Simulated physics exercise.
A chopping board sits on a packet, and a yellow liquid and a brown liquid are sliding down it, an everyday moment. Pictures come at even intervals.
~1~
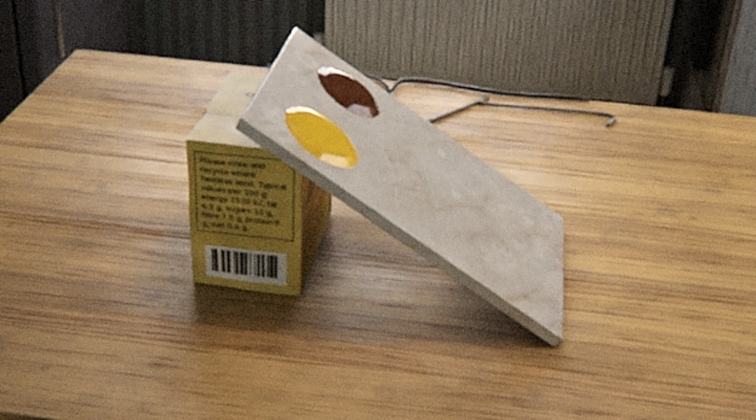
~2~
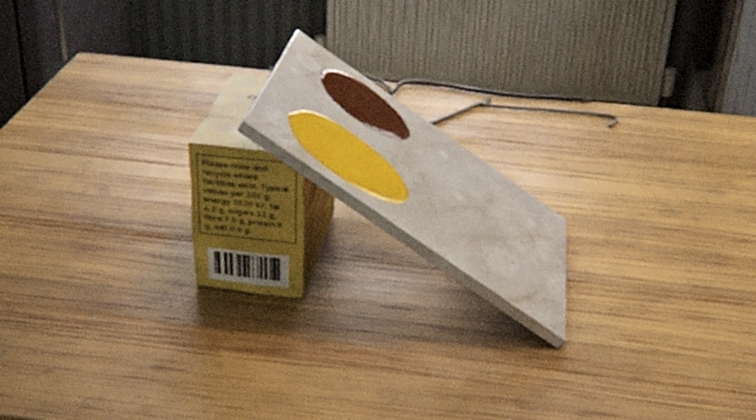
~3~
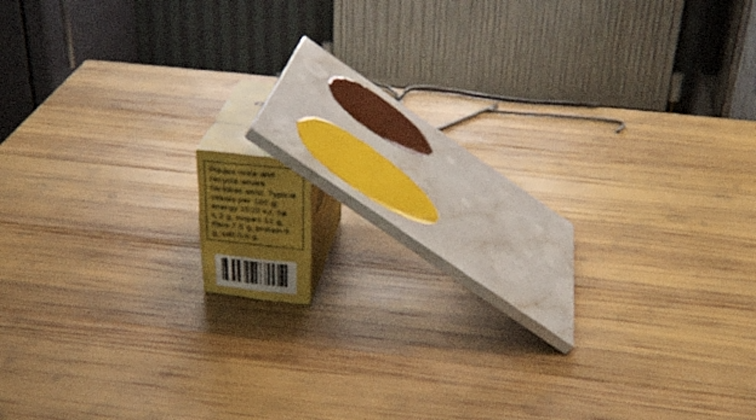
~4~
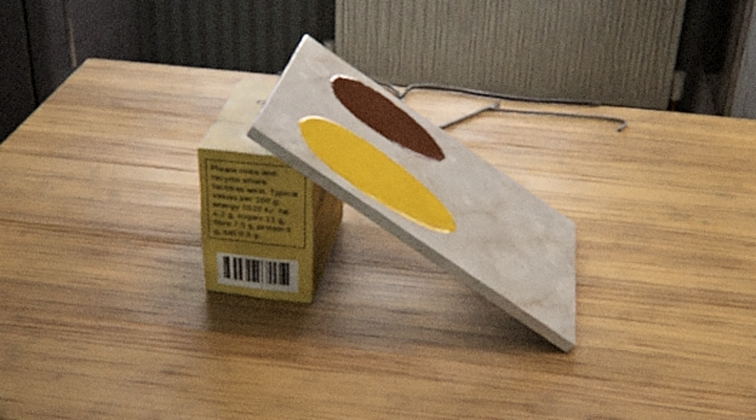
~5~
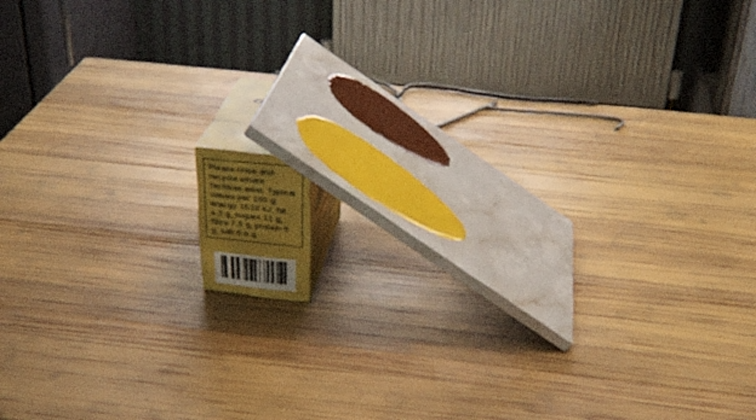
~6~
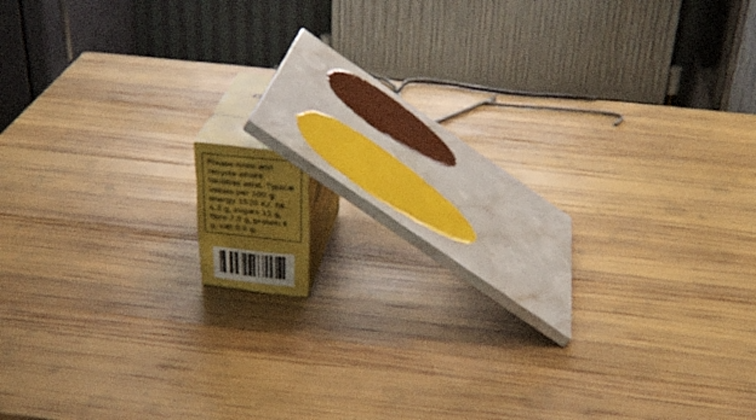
On a wooden table, yellow and brown liquids slide down a board leaning on a packet.
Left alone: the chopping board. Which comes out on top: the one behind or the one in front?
The forward one wins.
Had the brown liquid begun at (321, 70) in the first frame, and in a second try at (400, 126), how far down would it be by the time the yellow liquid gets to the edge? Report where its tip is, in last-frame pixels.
About (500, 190), then about (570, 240).
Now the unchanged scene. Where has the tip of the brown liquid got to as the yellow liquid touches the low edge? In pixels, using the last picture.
Its tip is near (517, 204) in the last picture.
A moment on, the yellow liquid is three quarters of the way down; the brown liquid is three quarters of the way down.
Further on, the yellow liquid is close to the edge; the brown liquid is three quarters of the way down.
When it is over, the yellow liquid is at the low edge; the brown liquid is three quarters of the way down.
